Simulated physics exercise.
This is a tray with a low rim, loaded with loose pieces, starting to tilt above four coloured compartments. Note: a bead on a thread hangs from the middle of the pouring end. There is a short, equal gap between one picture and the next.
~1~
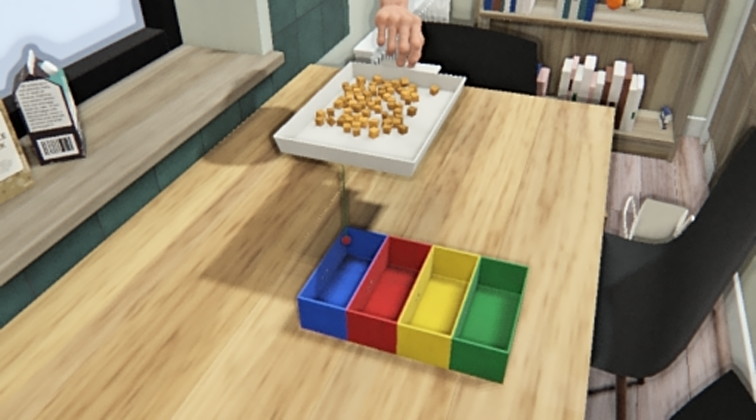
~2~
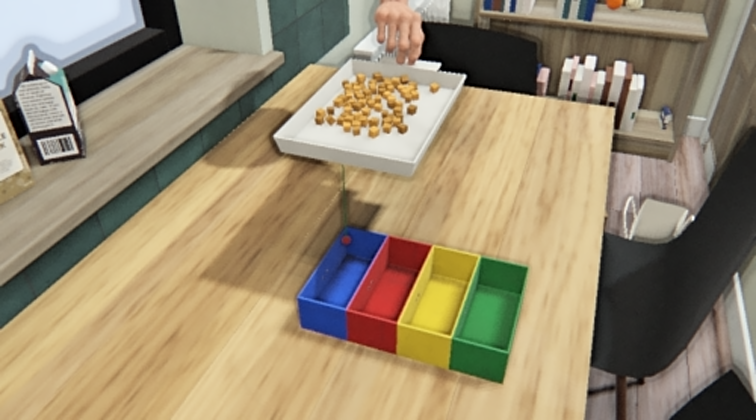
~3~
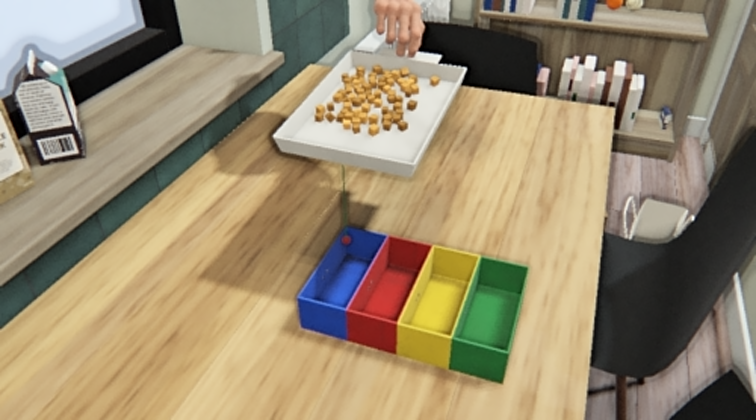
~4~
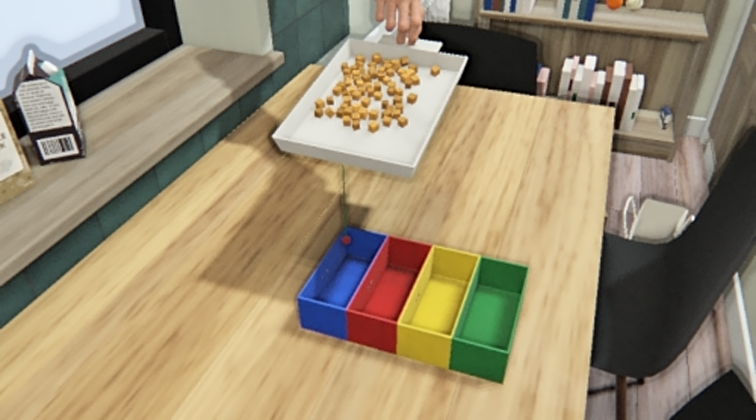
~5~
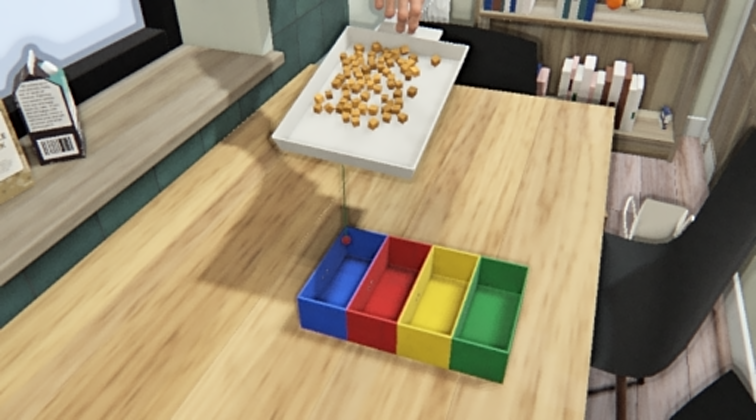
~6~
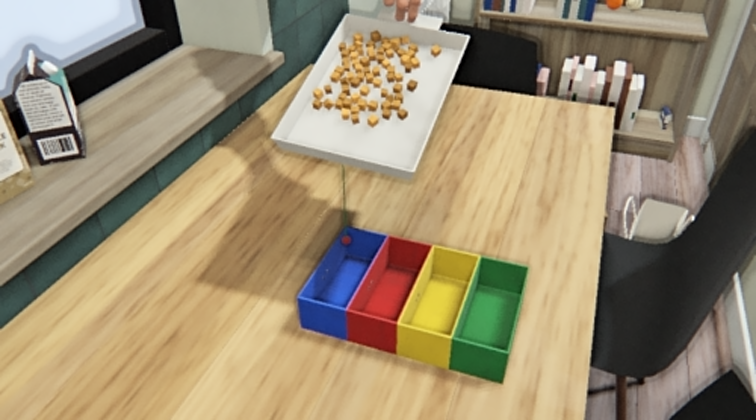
The clip opens on a white tray of small golden-brown cubes held nearly level by a hand above blue, red, yellow and green compartments on a wooden table. The hand then raises the far end, steadily steepening the tray's tilt, while the cubes stay clustered on it.
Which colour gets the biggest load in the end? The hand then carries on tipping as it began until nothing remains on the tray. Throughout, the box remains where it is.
The red cell gets the biggest load.
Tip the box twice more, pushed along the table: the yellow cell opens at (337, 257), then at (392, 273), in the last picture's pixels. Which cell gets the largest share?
Run one gives the green cell; run two gives yellow.
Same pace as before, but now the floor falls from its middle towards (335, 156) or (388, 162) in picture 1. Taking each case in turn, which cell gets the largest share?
Blue, then the red cell.
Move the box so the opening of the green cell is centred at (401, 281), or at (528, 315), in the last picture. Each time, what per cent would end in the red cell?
The first try yields 20% and the second yields 20%.
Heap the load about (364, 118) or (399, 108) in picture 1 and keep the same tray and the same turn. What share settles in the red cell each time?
Close to 50 in a hundred, then close to 50 in a hundred.
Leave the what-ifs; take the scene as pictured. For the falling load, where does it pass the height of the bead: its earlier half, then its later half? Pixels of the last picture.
Around (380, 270) at first; around (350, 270) after that.
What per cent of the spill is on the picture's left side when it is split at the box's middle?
My estimate is some 100 per cent.
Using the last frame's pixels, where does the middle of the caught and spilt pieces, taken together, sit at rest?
The centre comes to rest near (366, 315).
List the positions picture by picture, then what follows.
Corners of the pouring end at (280, 135) and (411, 159), level; middle of the load at (377, 102), croutons; bead on its thread at (346, 240); blue cell at (323, 316); red cell at (372, 329); yellow cell at (424, 343); green cell at (478, 358), in the first picture.
Corners of the pouring end at (280, 135) and (411, 159), level; middle of the load at (377, 100), in the second picture.
Corners of the pouring end at (279, 135) and (411, 161), tipped barely, lowest at the right corner; middle of the load at (377, 95), in the third picture.
Corners of the pouring end at (279, 135) and (411, 163), tipped a little, lowest at the right corner; middle of the load at (377, 87), in the fourth picture.
Corners of the pouring end at (278, 135) and (411, 165), tipped a little, lowest at the right corner; middle of the load at (377, 79), in the fifth picture.
Corners of the pouring end at (278, 135) and (410, 167), tipped clearly, lowest at the right corner; middle of the load at (376, 72); blue cell at (323, 316); red cell at (372, 329); yellow cell at (424, 343); green cell at (478, 358), in the sixth picture.
Soon, tray tipped steeply; nearly all on the tray; a small part falling or outside the box.
A while on, tray tipped past a quarter turn; about two thirds on the tray; a small part in the red cell; a stray few in the yellow cell; a stray few in the blue cell; about a quarter falling or outside the box.
Towards the end, tray tipped past a quarter turn; about half in the red cell; about a quarter in the blue cell; a small part in the yellow cell; about a quarter falling or outside the box.
Finally, tray tipped past a quarter turn; about half in the red cell; about a quarter in the blue cell; a small part in the yellow cell; none in the green cell; about a quarter outside the box.
